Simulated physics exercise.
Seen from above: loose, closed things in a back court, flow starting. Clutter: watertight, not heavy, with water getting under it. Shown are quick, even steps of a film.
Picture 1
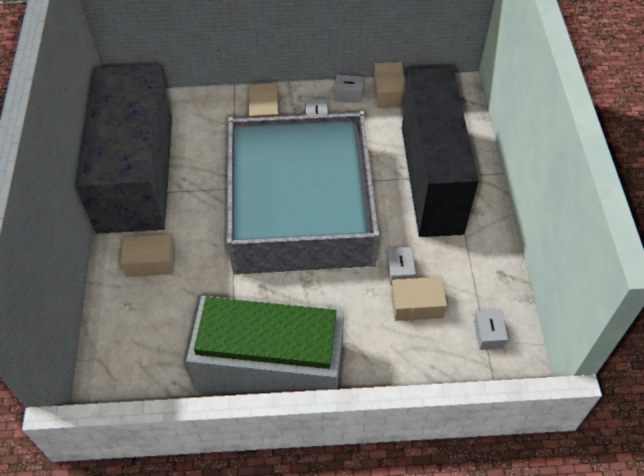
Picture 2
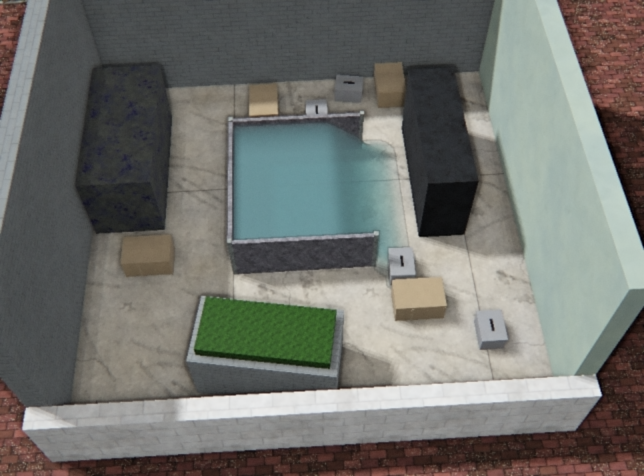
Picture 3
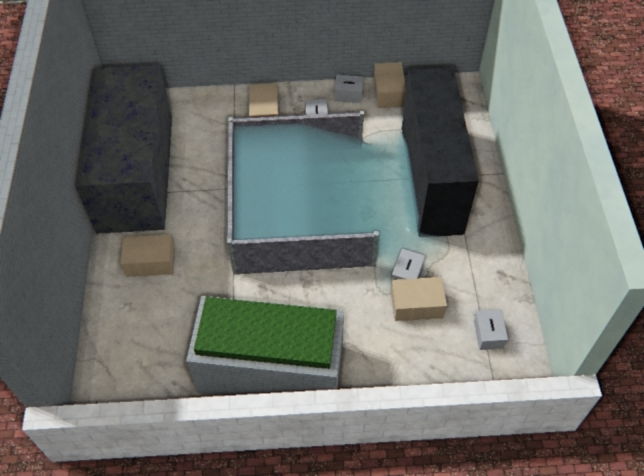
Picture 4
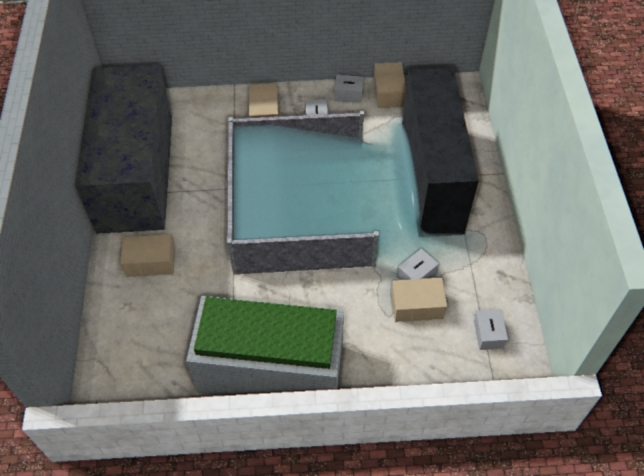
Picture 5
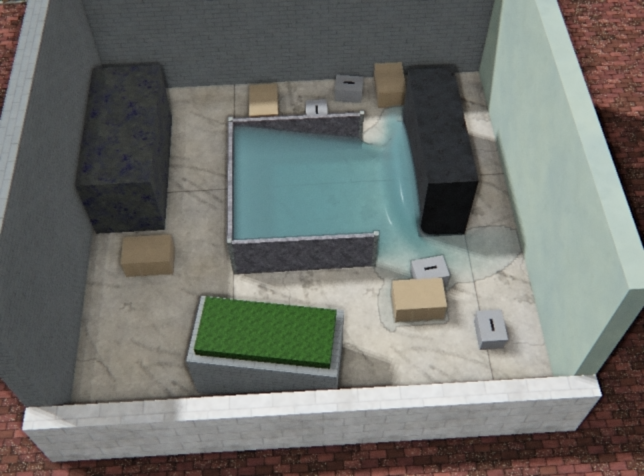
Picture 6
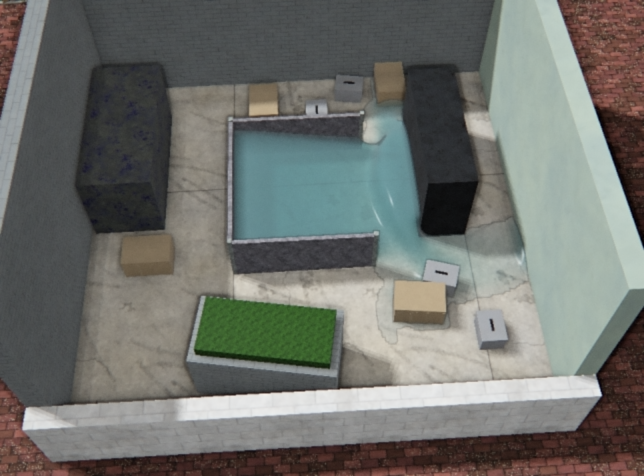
A square pool of blue water with dark stone sides stands in a walled, marble-floored court seen from above, with red brick outside. Tall dark blocks flank it, a green-topped planter sits in front, and closed tan and grey boxes are scattered around. The pool's right side disappears, water spreads rightward around the dark block, and one grey box turns and slides a short way right behind a tan one.
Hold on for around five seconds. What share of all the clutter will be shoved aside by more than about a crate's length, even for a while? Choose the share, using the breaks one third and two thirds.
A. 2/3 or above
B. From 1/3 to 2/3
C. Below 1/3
Answer: A.
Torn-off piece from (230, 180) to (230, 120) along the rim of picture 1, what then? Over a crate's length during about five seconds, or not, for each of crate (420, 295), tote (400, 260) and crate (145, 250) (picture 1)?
In the order asked: Never gets that far, then goes the distance, then goes the distance.
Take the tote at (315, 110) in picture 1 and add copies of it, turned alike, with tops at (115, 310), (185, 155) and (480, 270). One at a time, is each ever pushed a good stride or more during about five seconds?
Result by item: Stays where it is / gets dislodged / gets dislodged.
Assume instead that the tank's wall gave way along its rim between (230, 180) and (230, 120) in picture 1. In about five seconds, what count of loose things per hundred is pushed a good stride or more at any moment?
Estimate: Close to 80 per cent.
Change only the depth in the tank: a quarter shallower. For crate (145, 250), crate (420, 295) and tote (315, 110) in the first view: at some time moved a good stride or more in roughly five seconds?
As listed: Short of that, swept aside, less than that.
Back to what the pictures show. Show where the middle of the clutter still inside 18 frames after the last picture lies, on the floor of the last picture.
Around (325, 222).
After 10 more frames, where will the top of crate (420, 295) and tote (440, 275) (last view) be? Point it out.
Estimated: (371, 370); (537, 331).
A moment on, 1 of 8 are well off their spots; 1 afloat.
Next, 4 of 8 are well off their spots; 4 afloat.
Later, 6 of 8 are well off their spots; 5 afloat.
In the end, 6 of 8 are well off their spots, and 6 have been at some point; 6 afloat.
